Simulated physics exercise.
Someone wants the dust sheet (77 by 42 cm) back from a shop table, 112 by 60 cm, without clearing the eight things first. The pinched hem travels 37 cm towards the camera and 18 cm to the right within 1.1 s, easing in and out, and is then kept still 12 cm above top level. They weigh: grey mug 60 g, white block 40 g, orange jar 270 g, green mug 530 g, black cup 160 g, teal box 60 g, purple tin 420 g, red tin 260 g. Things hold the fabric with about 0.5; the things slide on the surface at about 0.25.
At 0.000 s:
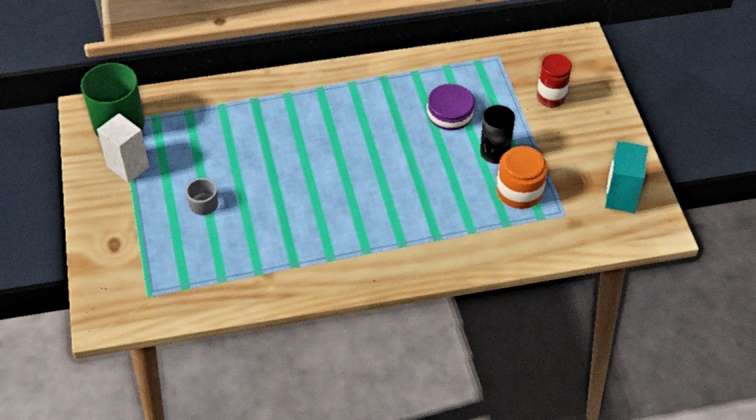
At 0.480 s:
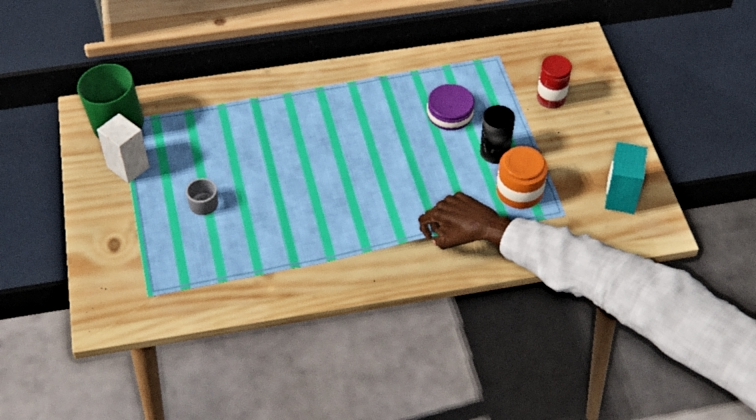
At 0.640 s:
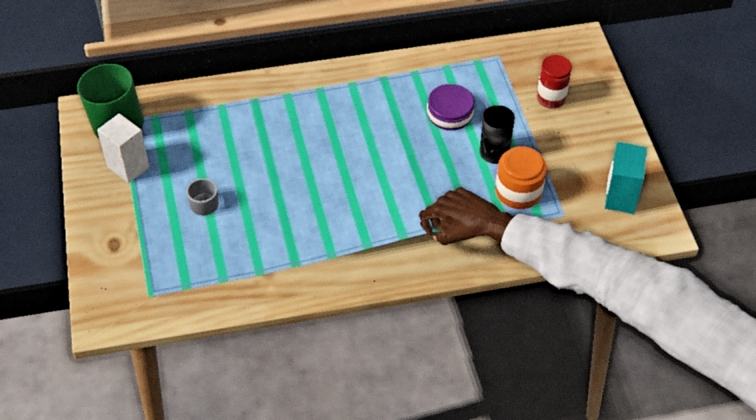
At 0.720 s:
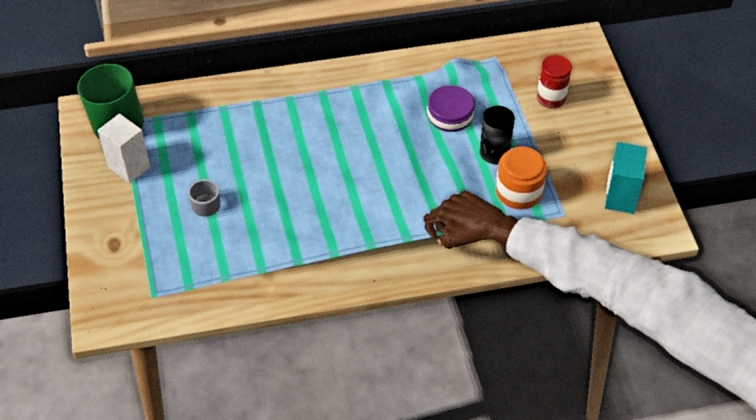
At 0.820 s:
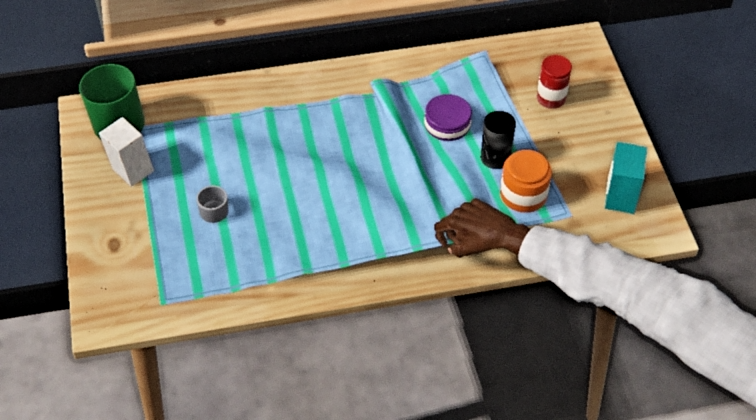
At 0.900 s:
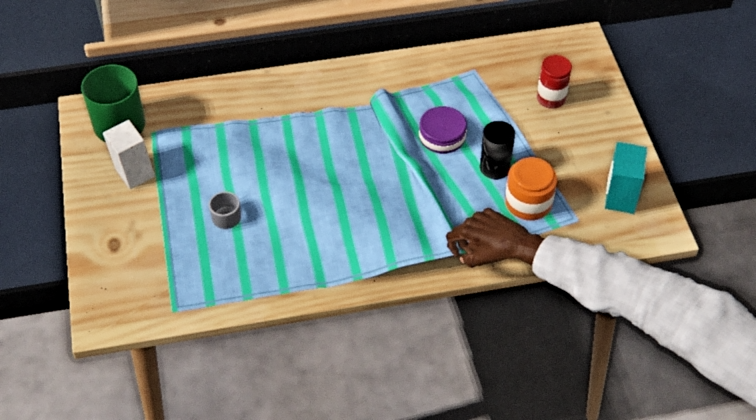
The clip shows a hand gripping the near edge of a striped cloth on a wooden table and dragging it slightly forward and right, wrinkling it, as the grey mug, purple tin, black cup and orange jar shift with it.
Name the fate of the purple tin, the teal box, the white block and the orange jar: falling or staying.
The purple tin goes over the edge, the teal box stays on, the white block keeps to the top, the orange jar goes over the edge.
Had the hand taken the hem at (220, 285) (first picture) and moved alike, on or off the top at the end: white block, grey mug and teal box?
Then: White block drops off, grey mug goes over, teal box remains.
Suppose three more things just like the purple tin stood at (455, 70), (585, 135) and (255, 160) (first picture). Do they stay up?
In turn: Drops off, remains, goes over.
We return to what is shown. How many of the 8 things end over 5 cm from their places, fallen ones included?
That makes 4.
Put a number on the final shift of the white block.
White block 2 cm.
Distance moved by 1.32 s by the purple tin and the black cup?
About: Purple tin 30 cm, black cup 25 cm.
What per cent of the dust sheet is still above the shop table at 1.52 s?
About 20 per cent.
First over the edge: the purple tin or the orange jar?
First goes the orange one.
By 1.1 s, 90 % of the dust sheet is still over the top; purple tin 16 cm off its start, orange jar 9 cm off its start, white block 2 cm off its start.
By 1.3 s, 60 % of the dust sheet is still over the top; purple tin 30 cm off its start, orange jar 21 cm off its start, white block 2 cm off its start.
By 1.5 s, 20 % of the dust sheet is still over the top; purple tin 40 cm off its start at (488, 270), orange jar over the edge, white block 2 cm off its start at (127, 137).
By 1.7 s, 0 % of the dust sheet is still over the top; purple tin over the edge, orange jar over the edge, white block 2 cm off its start.
By 3.3 s, 0 % of the dust sheet is still over the top; purple tin over the edge, orange jar over the edge, white block 2 cm off its start at (127, 137), teal box 0 cm off its start at (630, 159).
